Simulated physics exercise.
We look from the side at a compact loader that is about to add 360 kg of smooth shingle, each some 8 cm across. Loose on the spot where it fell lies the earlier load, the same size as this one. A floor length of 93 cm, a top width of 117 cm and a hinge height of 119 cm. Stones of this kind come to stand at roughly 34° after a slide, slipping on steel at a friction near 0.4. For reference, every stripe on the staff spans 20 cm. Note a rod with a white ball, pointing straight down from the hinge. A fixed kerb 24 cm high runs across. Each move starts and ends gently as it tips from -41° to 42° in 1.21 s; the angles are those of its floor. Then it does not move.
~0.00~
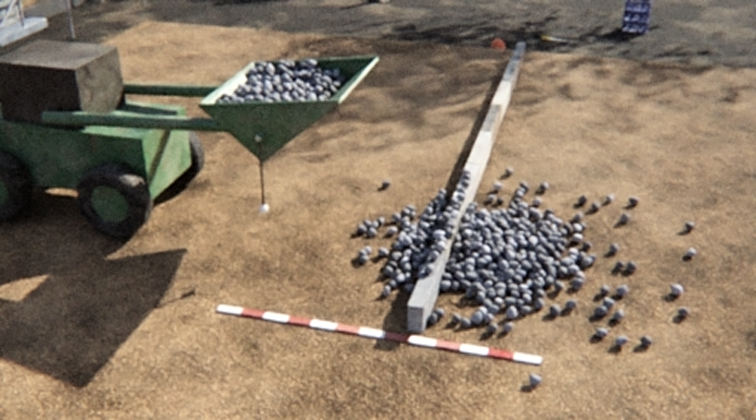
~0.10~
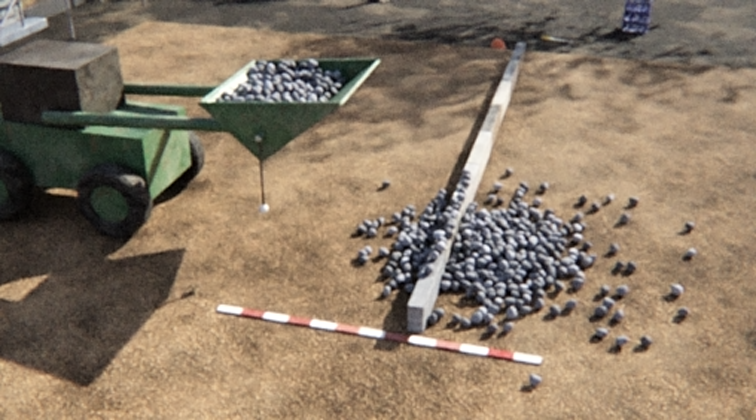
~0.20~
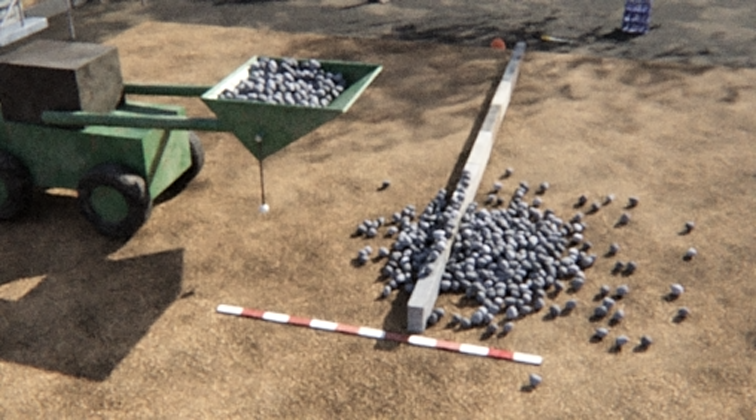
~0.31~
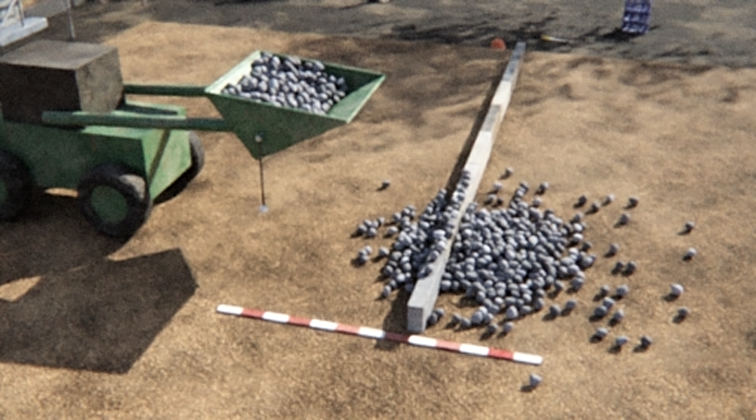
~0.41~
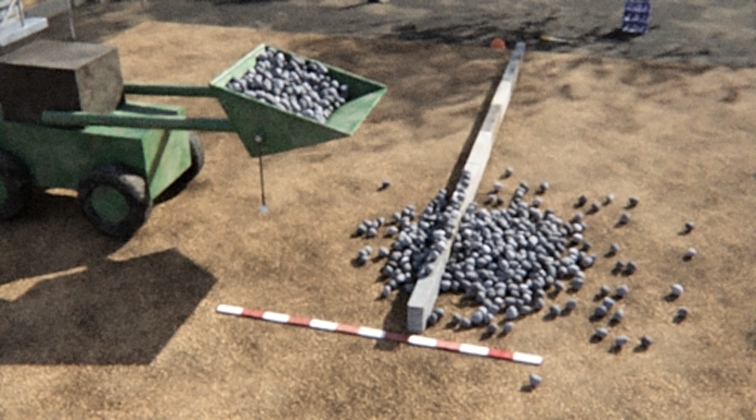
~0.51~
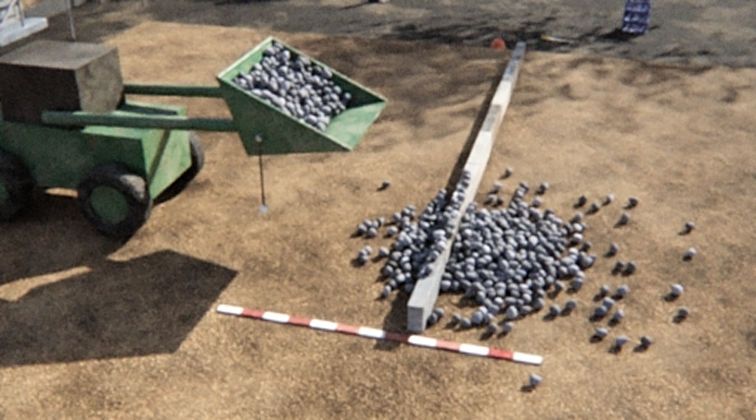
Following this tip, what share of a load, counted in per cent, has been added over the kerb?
0 per cent, roughly.
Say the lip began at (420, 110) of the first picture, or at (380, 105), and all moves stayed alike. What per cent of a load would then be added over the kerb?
I'd guess close to 35 per cent first and close to 0 per cent second.
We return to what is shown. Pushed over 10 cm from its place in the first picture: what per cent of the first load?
I'd say roughly 5 per cent of them.
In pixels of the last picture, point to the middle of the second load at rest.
Centre: Approx. (391, 230).
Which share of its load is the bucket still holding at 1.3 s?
Close to 45 in a hundred.
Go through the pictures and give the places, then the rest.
Lip at (339, 102), floor tilted -41°, highest stones at (293, 71). The earlier load is highest near (451, 212), 30 cm above ground level, 24 % on this side of the kerb, 76 % over the kerb, in the first frame.
Lip at (341, 104), floor tilted -39°, highest stones at (288, 71); the stones move at 0.1 m/s on average, in the second frame.
The bucket is at -35°, its lip at (344, 111); the top of the load is at (284, 67); the stones move at 0.2 m/s on average, in the third frame.
The bucket is at -28°, its lip at (348, 122); the top of the load is at (276, 63); the stones move at 0.3 m/s on average, in the fourth frame.
The bucket is at -19°, its lip at (350, 136); the top of the load is at (270, 61); the stones move at 0.4 m/s on average, in the fifth frame.
Lip at (351, 151), floor tilted -9°, highest stones at (273, 58); the stones move at 0.4 m/s on average, in the sixth frame.
After 0.9 s the floor is at 29°; in per cent of one load, 100 in the bucket, 24 on this side of the kerb, 76 over the kerb; the foremost stones are at (659, 259).
After 1.3 s the floor is at 42°; in per cent of one load, 45 in the bucket, 79 on this side of the kerb, 76 over the kerb; the foremost stones are at (659, 259).
After 1.7 s the floor is at 42°; in per cent of one load, 3 in the bucket, 121 on this side of the kerb, 76 over the kerb; the foremost stones are at (659, 259).
After 4.4 s the floor is at 42°; in per cent of one load, 0 in the bucket, 124 on this side of the kerb, 76 over the kerb; the foremost stones are at (659, 259). Net gain over the kerb, 0.
